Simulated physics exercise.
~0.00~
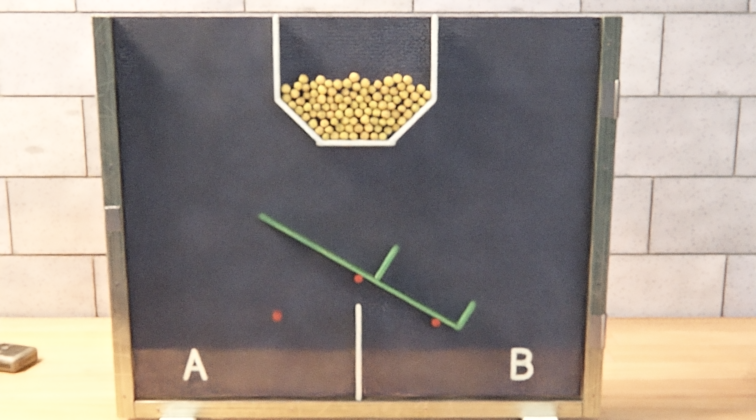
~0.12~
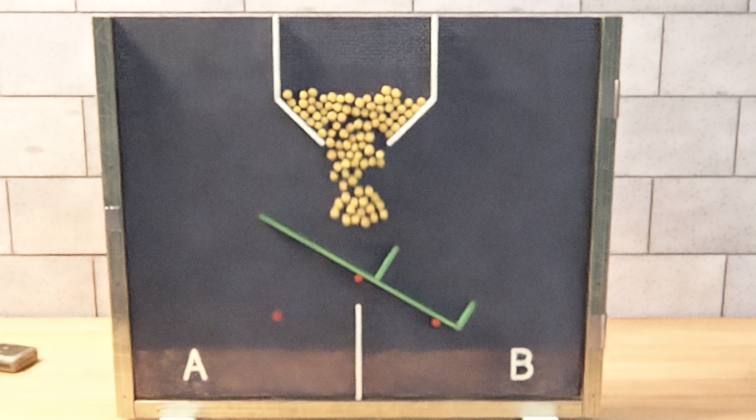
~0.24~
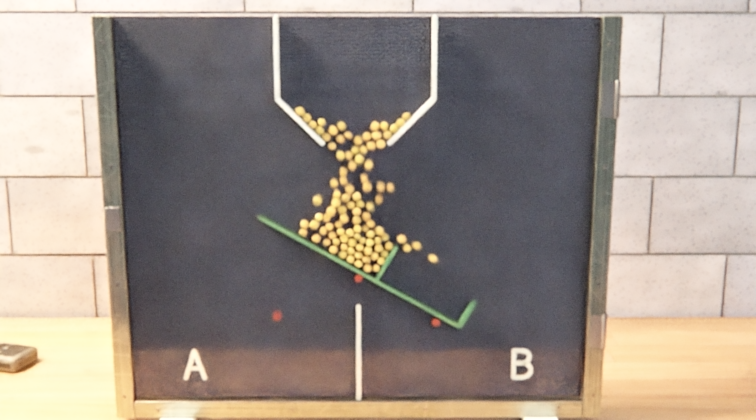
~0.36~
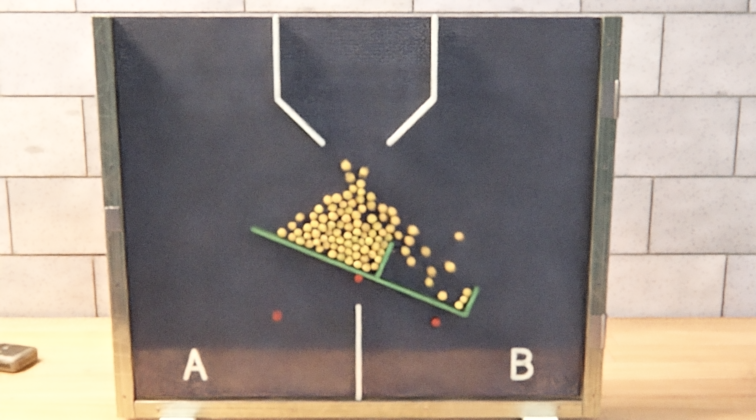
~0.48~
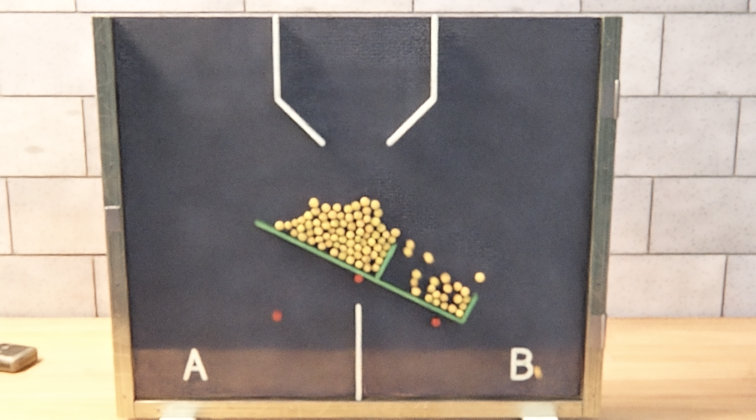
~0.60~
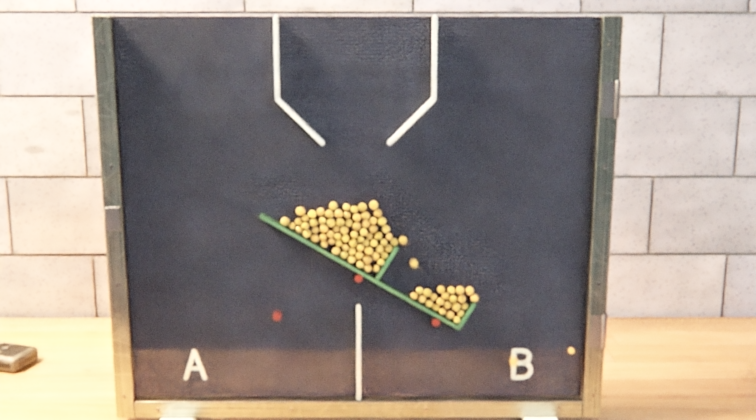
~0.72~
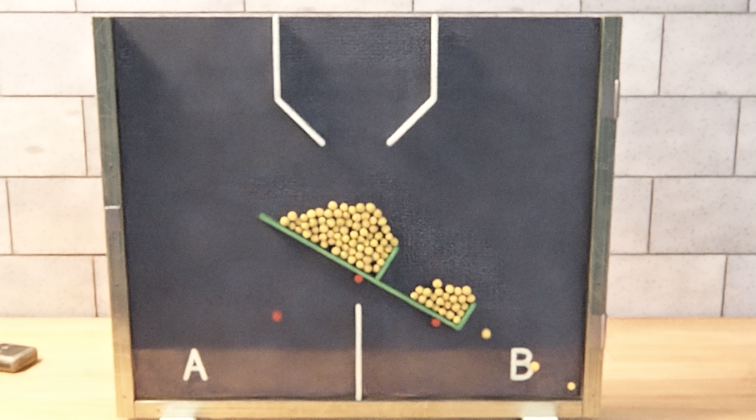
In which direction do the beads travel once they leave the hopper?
The beads move down, falling from the hopper onto the green tray below.
